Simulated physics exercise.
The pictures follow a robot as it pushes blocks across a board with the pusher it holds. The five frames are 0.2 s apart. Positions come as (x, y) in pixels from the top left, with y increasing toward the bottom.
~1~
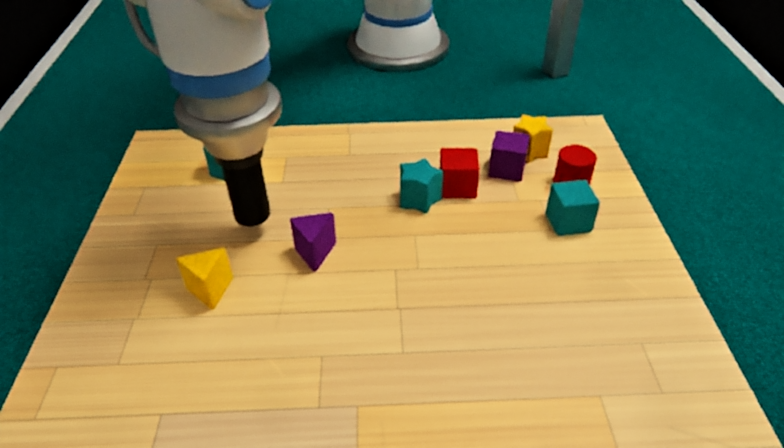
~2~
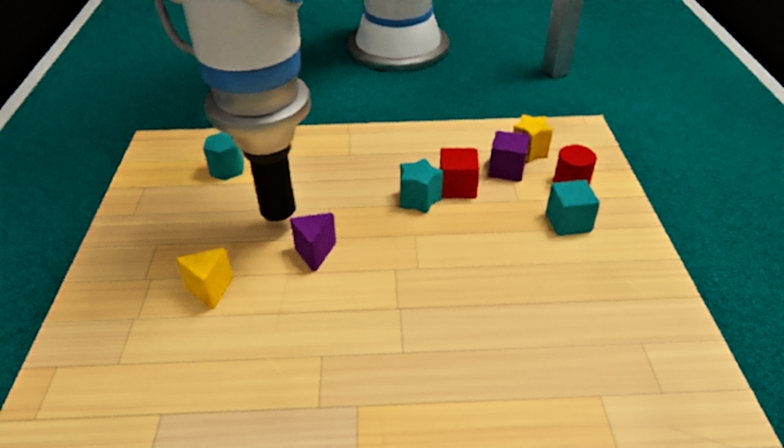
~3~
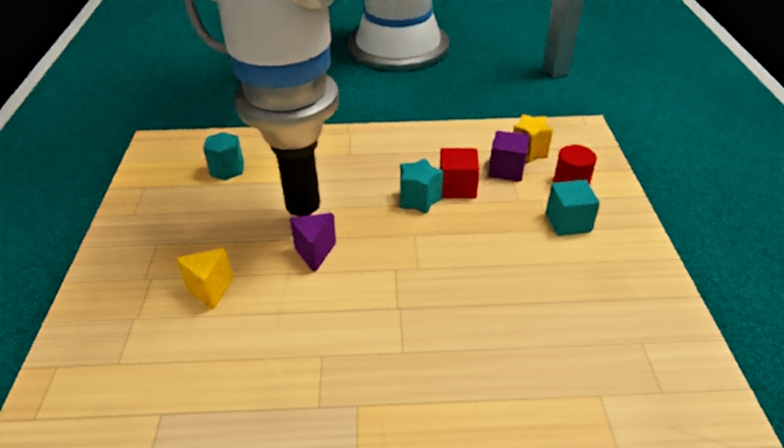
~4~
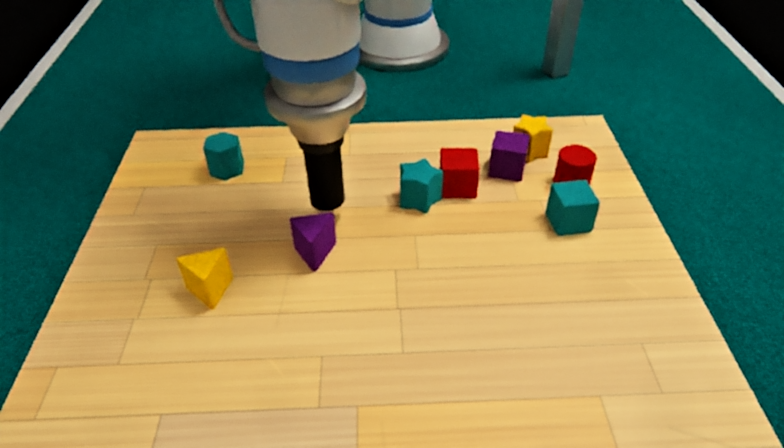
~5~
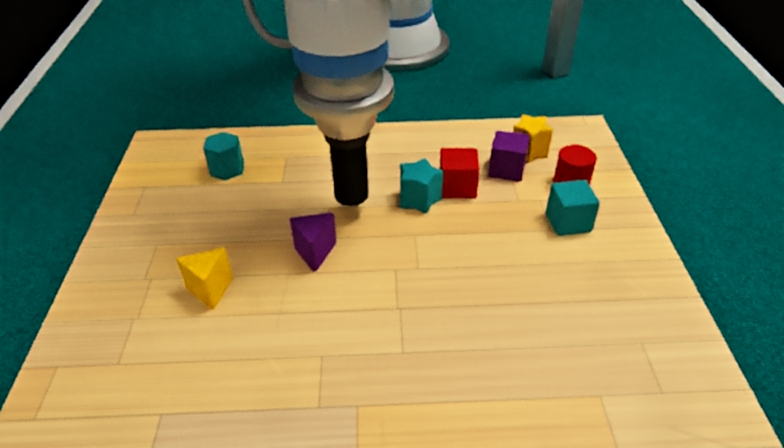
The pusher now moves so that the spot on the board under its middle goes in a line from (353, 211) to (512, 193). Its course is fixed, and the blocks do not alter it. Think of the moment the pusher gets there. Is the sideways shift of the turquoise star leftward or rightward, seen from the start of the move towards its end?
Right.
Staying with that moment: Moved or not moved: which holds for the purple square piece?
It shifts.
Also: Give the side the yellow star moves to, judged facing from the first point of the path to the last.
It goes toward the left-hand side.
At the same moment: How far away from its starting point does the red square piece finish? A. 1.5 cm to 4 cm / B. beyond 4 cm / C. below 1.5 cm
My answer is option B.
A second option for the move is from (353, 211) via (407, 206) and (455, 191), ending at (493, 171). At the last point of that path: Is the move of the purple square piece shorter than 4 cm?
Answer: No.
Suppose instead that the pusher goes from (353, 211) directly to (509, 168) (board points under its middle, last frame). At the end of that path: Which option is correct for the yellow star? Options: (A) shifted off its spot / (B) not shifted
A.
On the path given first. One third of the way, pusher (408, 189); turquoise star (446, 170); red square piece (473, 155), turned 25° anticlockwise.
Two thirds of the way, pusher (462, 183); turquoise star (497, 168); red square piece (504, 144), turned 65° anticlockwise; purple square piece (531, 130), turned 15° clockwise; yellow star (546, 115), turned 20° anticlockwise.
At the end, pusher (515, 177); turquoise star (551, 167); red square piece (513, 143), turned 80° anticlockwise; purple square piece (535, 126); yellow star (550, 111), turned 20° anticlockwise.
